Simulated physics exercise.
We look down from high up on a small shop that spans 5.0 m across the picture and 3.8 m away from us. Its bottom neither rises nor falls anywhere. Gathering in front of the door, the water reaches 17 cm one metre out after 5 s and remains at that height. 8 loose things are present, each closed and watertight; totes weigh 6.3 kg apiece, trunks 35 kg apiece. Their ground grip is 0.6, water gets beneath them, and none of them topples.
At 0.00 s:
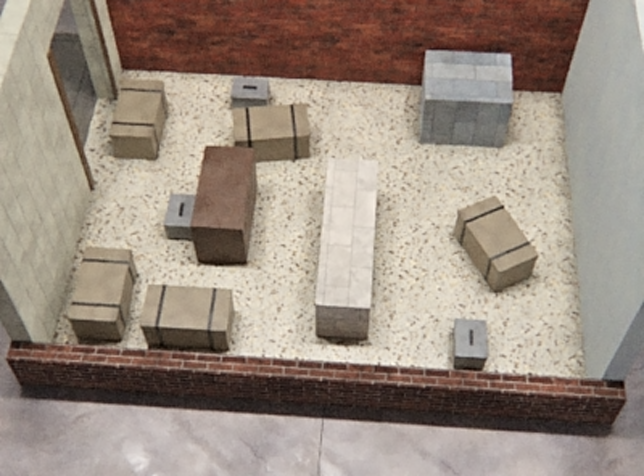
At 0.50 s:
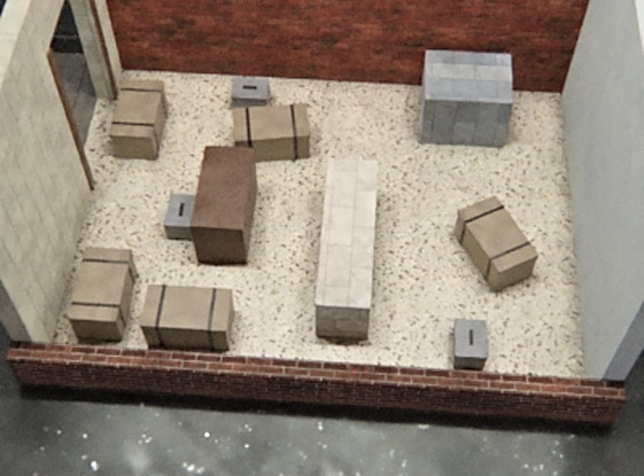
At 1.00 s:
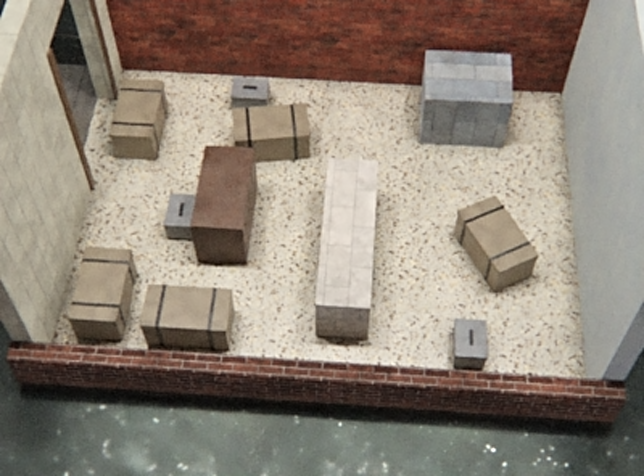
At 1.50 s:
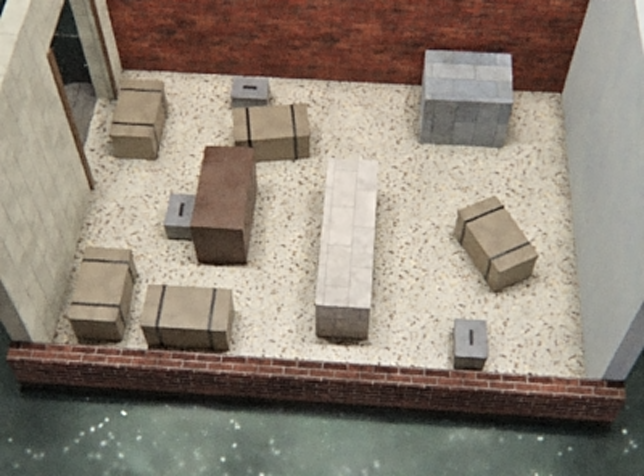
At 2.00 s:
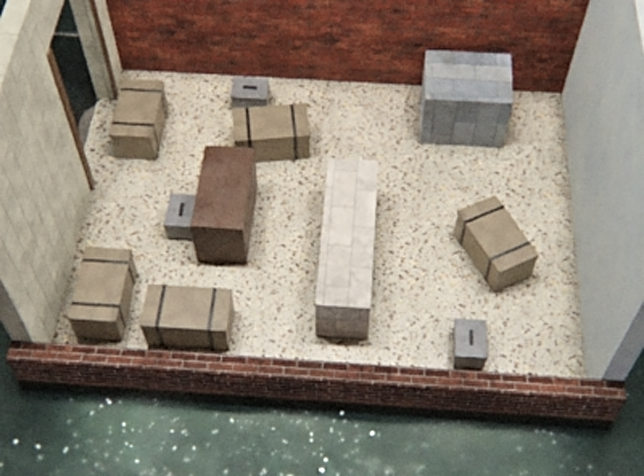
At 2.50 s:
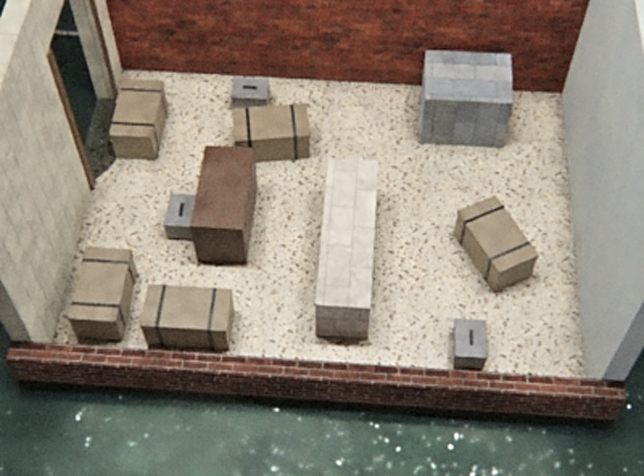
The clip opens on a high view of a small shop with tan trunks, small grey boxes and larger blocks on a speckled floor, dry grey ground outside. Dark water then covers the ground outside, turning greenish, and finally a little enters at the left doorway while everything inside stays still.
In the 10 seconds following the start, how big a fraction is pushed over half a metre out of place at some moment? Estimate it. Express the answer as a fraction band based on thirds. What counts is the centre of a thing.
The band is one third to two thirds.
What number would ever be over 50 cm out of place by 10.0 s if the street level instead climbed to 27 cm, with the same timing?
5.
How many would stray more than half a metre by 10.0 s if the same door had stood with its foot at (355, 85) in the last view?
Then it comes to 0 of them.
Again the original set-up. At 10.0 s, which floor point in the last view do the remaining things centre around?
Somewhere near (306, 232).
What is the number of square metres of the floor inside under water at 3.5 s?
The covered patch comes to about 0.5 m2.
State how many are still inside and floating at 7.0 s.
It comes to 0 of them.
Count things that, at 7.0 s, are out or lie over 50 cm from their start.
The count is 1.
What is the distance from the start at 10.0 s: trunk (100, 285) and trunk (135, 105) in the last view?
Net displacement, in order: 0 cm; 80 cm.
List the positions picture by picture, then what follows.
The first frame shows a tote at (182, 210), on the bottom; a tote at (471, 338), on the bottom; 0.0 m2 under water; 0 of 8 have shifted.
The second frame shows a tote at (182, 210) rests on the ground; a tote at (471, 338) rests on the ground; water covers 0.0 m2; 0 of 8 have shifted.
The third frame shows a tote at (182, 210) rests on the ground; a tote at (471, 338) rests on the ground; 0.0 m2 under water; 0 of 8 have shifted.
The fourth frame shows a tote at (182, 210), on the bottom; a tote at (471, 338) rests on the ground; water covers 0.0 m2; 0 of 8 have shifted.
The fifth frame shows a tote at (182, 210) rests on the ground; a tote at (471, 338) rests on the ground; 0.0 m2 under water; 0 of 8 have shifted.
The sixth frame shows a tote at (182, 210) rests on the ground; a tote at (471, 338) rests on the ground; water covers 0.1 m2; 0 of 8 have shifted.
After 3.5 s 0 of 8 are over 50 cm from their spots; 0 afloat.
After 4.5 s 0 of 8 are over 50 cm from their spots; 0 afloat.
After 7.0 s 1 of 8 are over 50 cm from their spots; 0 afloat.
After 10.0 s 3 of 8 are over 50 cm from their spots, and 3 have been at some point; 1 afloat.
